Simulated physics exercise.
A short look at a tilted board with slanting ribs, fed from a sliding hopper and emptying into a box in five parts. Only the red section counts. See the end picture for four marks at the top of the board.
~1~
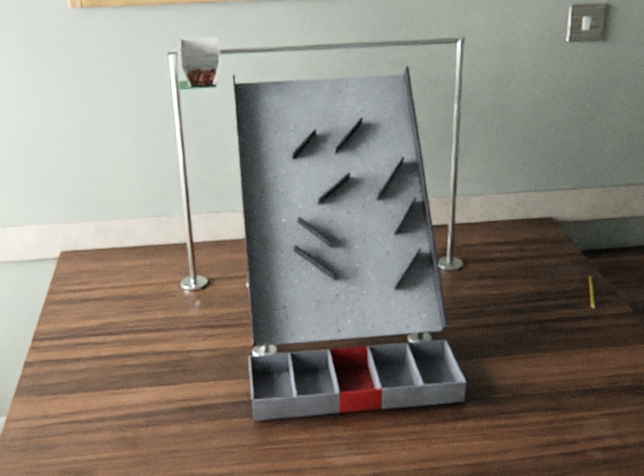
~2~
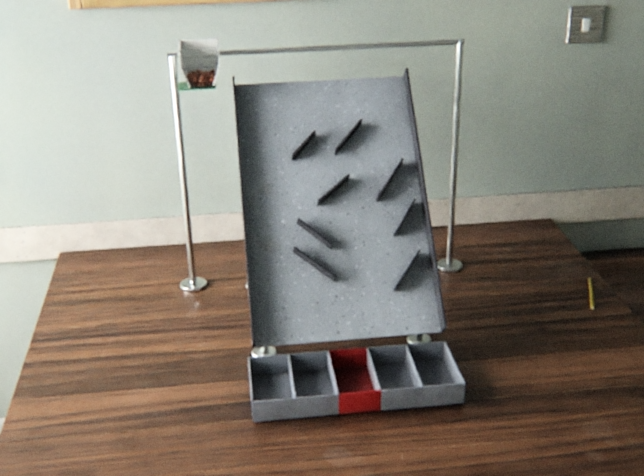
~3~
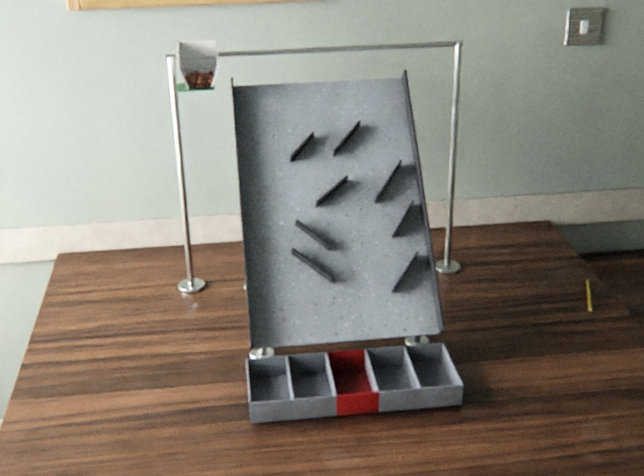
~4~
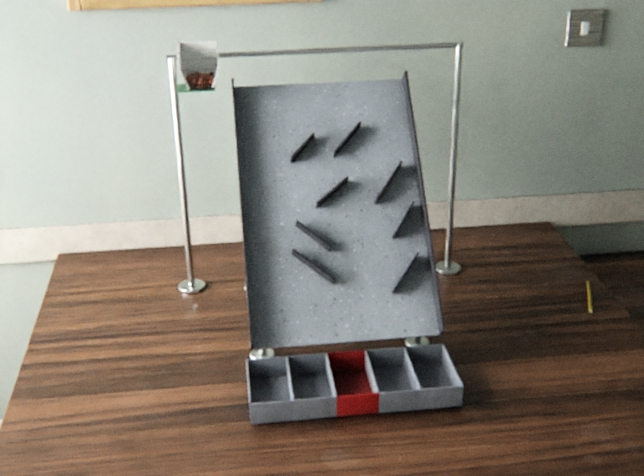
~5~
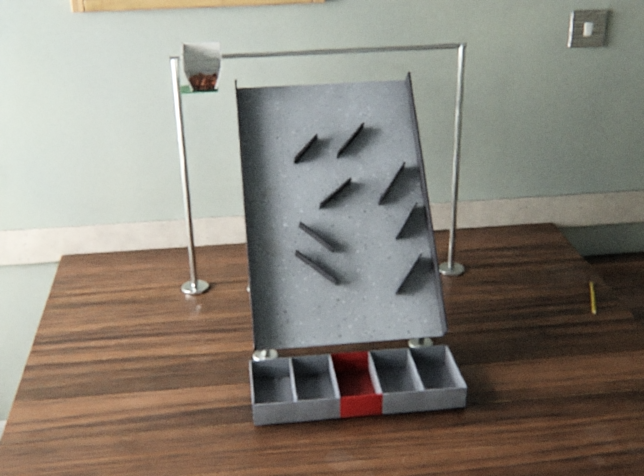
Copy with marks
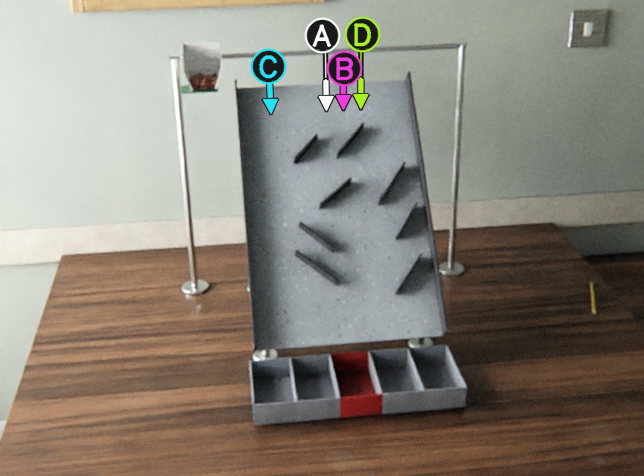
Nothing moves but a slight camera shake around the tilted ribbed board and sectioned box.
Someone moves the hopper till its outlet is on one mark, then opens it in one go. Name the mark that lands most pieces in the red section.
Mark D does it best.
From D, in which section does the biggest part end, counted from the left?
The third.
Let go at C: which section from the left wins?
The first from the left.
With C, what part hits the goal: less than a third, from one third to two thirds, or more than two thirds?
Less than a third.
On the marked copy, mark A meets the board at (326, 105); mark B meets the board at (343, 104); mark C meets the board at (270, 108); mark D meets the board at (360, 103).
For mark A, close to a quarter in the red section, close to two thirds in other sections, a small share outside the box.
For mark B, close to a third in the red section, close to half in other sections, only a few held on the board, a small share outside the box.
For mark C, only a few in the red section, close to two thirds in other sections, close to a quarter outside the box.
For mark D, close to two thirds in the red section, a small share in other sections, close to a quarter outside the box.
